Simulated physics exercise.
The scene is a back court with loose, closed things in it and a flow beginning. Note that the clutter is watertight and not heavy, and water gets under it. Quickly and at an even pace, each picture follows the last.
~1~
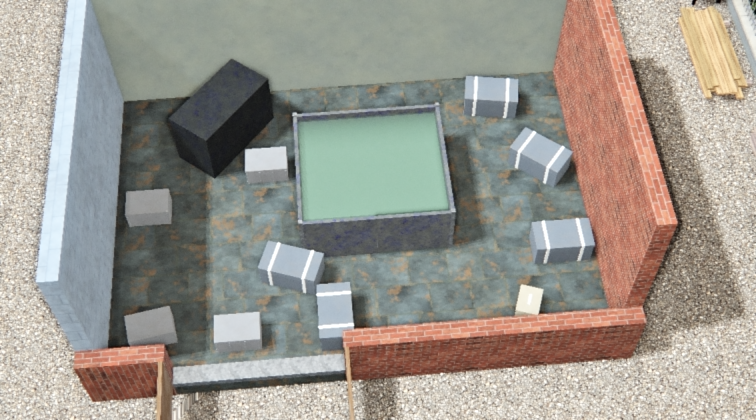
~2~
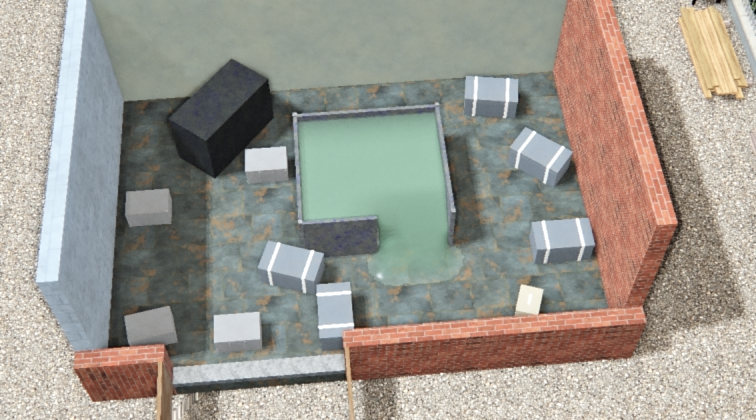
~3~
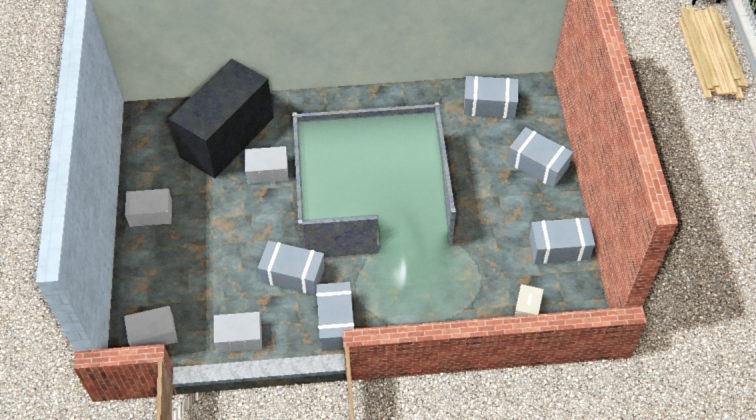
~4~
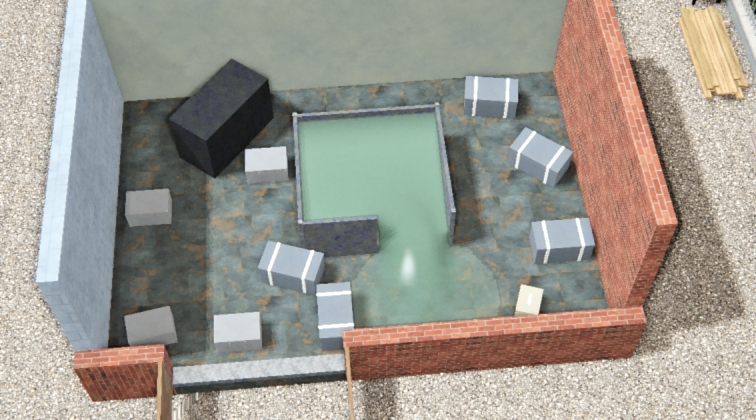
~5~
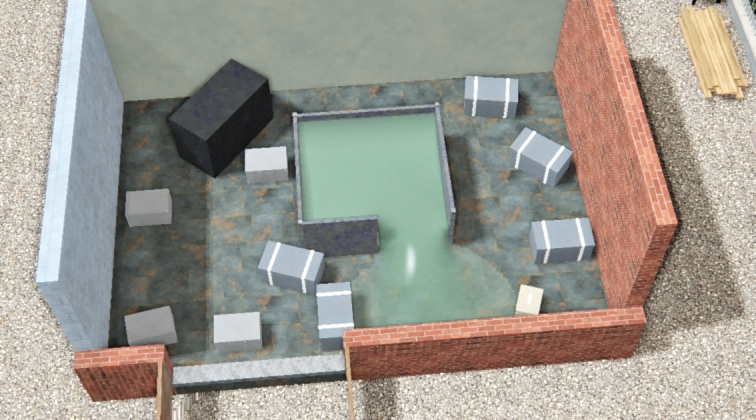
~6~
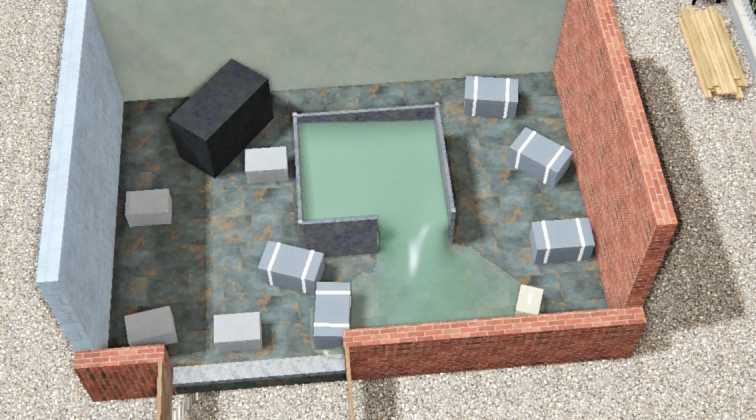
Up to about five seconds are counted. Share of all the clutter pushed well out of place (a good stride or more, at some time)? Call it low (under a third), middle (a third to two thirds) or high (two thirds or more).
High.
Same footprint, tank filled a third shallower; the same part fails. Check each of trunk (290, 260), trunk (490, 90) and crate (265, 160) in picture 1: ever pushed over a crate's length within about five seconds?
Going through them, I'd say never got there, then never got there, then never got there.
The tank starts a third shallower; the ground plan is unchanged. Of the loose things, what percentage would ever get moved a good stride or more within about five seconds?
I'd say somewhere about 50 percent.
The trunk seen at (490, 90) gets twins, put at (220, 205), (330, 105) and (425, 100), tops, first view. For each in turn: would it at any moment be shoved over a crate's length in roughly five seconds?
Stays put, stays put, shoved clear.
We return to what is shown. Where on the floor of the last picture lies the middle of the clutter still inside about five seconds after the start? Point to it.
About (283, 182).
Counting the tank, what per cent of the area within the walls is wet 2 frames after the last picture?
I'd say around 25 in a hundred.
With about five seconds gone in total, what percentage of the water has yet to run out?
About 94 percent.
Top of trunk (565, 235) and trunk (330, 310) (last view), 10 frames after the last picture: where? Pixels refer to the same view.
Estimated: (529, 206); (208, 261).
A moment on, 0 of 10 are well off their spots; 0 afloat.
Next, 4 of 10 are well off their spots; 2 afloat.
Later, 6 of 10 are well off their spots; 6 afloat.
In the end, 8 of 10 are well off their spots, and 8 have been at some point; 6 afloat.
